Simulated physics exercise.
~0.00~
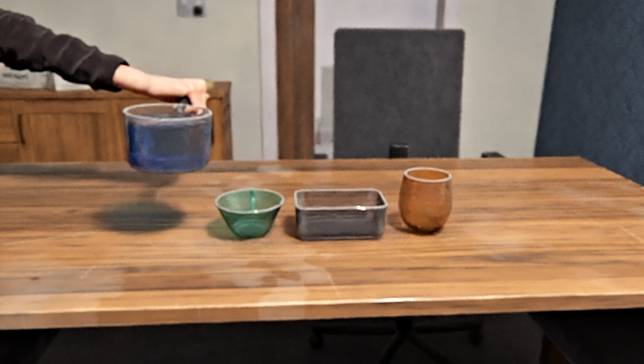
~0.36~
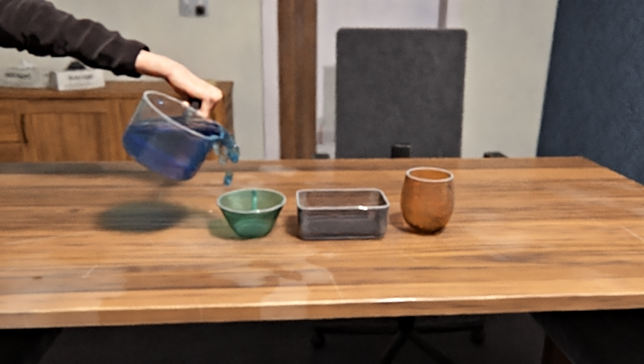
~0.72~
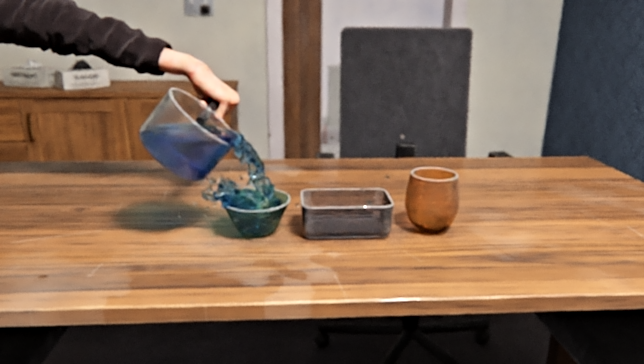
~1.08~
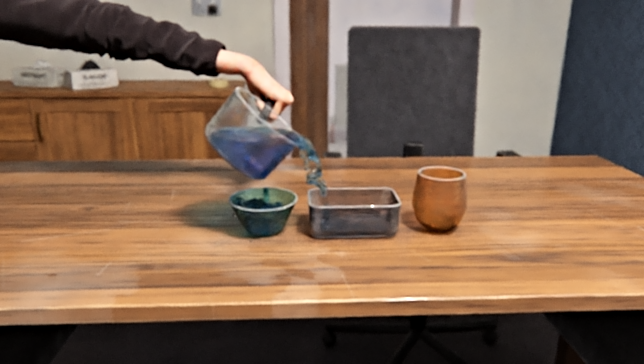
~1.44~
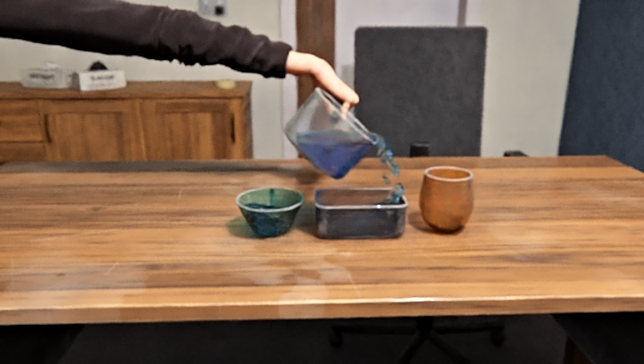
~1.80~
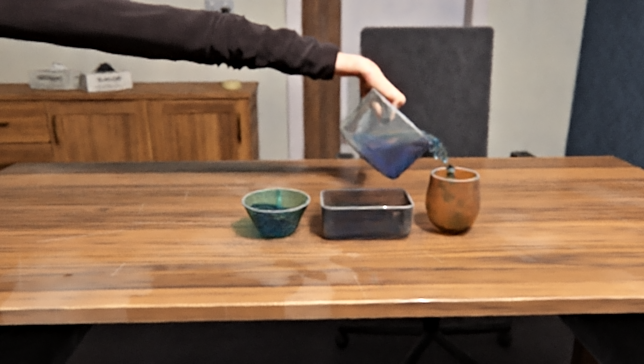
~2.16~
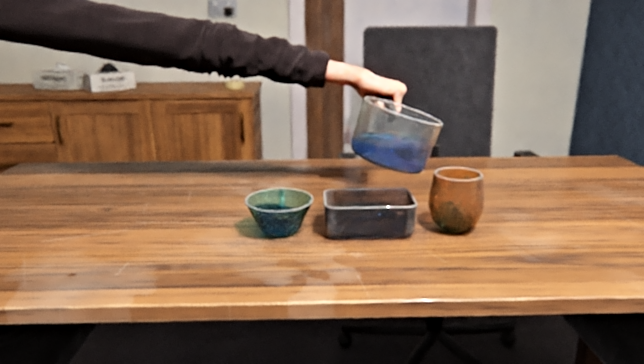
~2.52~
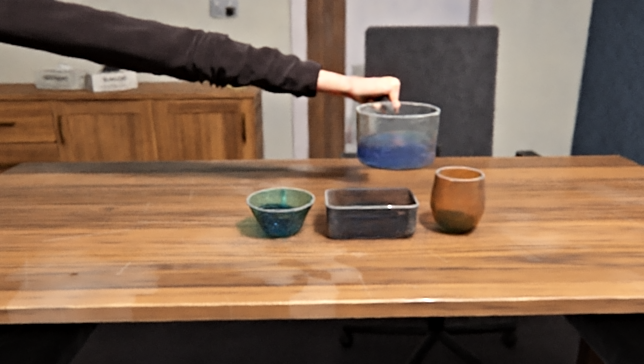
On a wooden table in a room with a dark chair behind, a hand tilts a clear pan of blue water and sweeps it right, pouring into a green bowl, a rectangular tub and an amber glass, then levels it, still holding some water above the table.
